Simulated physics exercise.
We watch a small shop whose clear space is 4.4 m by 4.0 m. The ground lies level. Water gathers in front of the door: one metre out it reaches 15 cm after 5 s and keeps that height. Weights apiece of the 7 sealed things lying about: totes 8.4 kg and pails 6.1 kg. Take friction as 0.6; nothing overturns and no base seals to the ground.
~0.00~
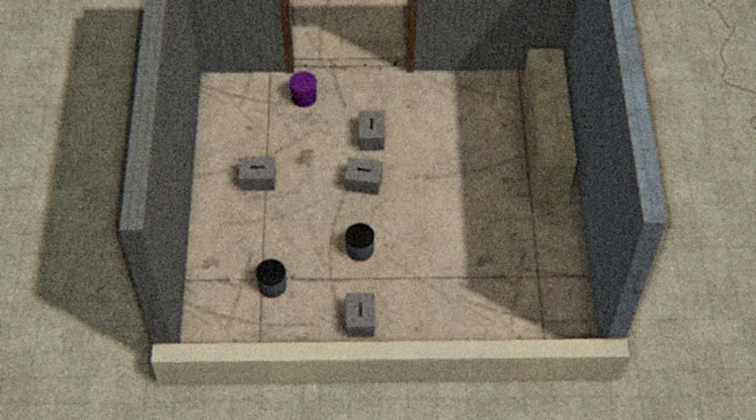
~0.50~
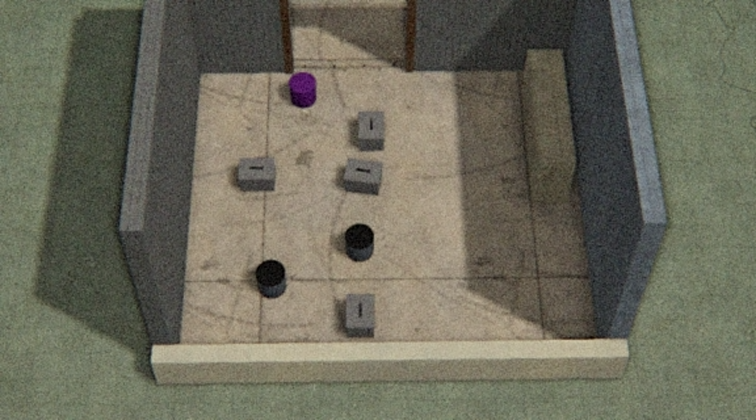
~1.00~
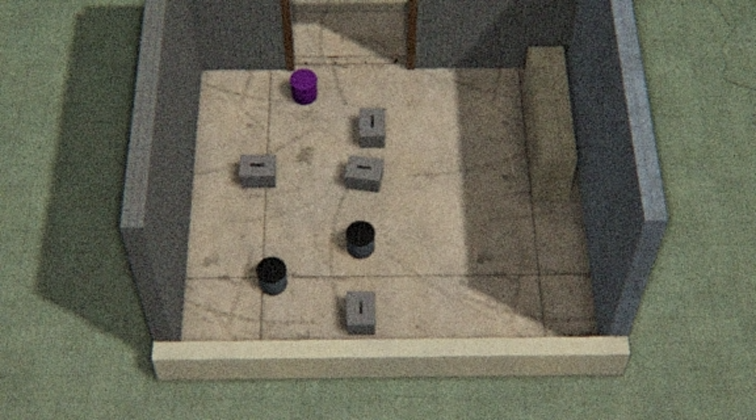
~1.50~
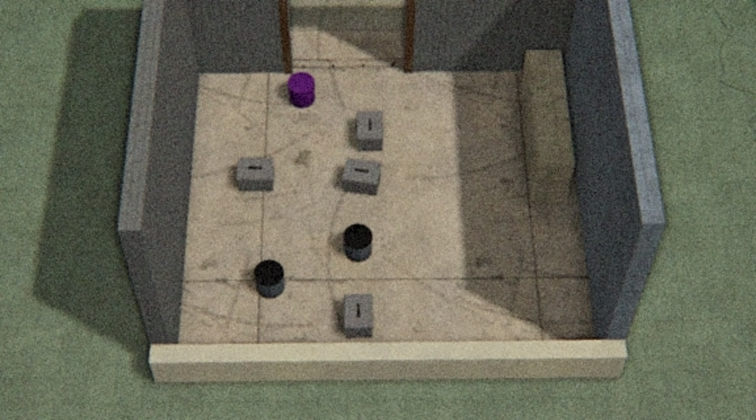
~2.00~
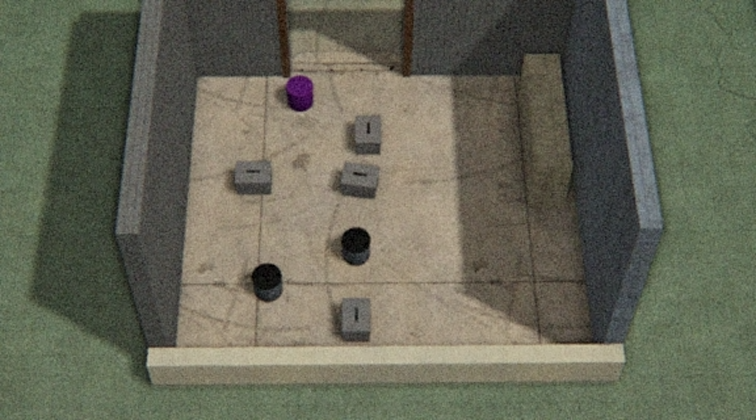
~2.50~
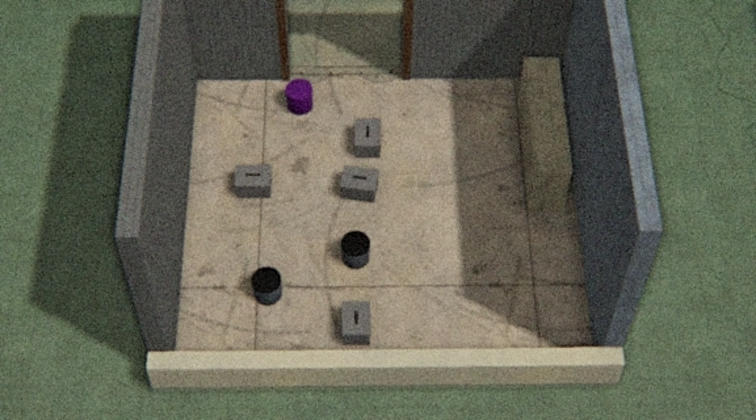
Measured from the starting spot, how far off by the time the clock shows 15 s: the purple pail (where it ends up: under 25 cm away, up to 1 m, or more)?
Purple pail slides a little.
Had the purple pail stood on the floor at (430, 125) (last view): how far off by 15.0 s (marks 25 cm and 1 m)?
It stays put.
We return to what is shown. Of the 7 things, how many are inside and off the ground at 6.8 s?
I count 0.
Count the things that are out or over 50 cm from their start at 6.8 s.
0 of them.
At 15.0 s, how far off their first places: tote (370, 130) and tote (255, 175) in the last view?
In turn: 140 cm, 0 cm.
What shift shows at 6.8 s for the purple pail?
About 30 cm.
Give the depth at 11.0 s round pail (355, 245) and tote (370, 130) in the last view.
Roughly 1 and 5 cm.
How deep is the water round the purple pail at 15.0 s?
Roughly 8 cm.
After 3.5 s the purple pail is near (299, 89), 0.0 m from its start, aground; 0 afloat.
After 6.8 s the purple pail is near (283, 105), 0.3 m from its start, aground; 0 afloat.
After 11.0 s the purple pail is near (278, 109), 0.4 m from its start, aground; 1 afloat.
After 15.0 s the purple pail is near (277, 109), 0.4 m from its start, aground; 5 afloat.
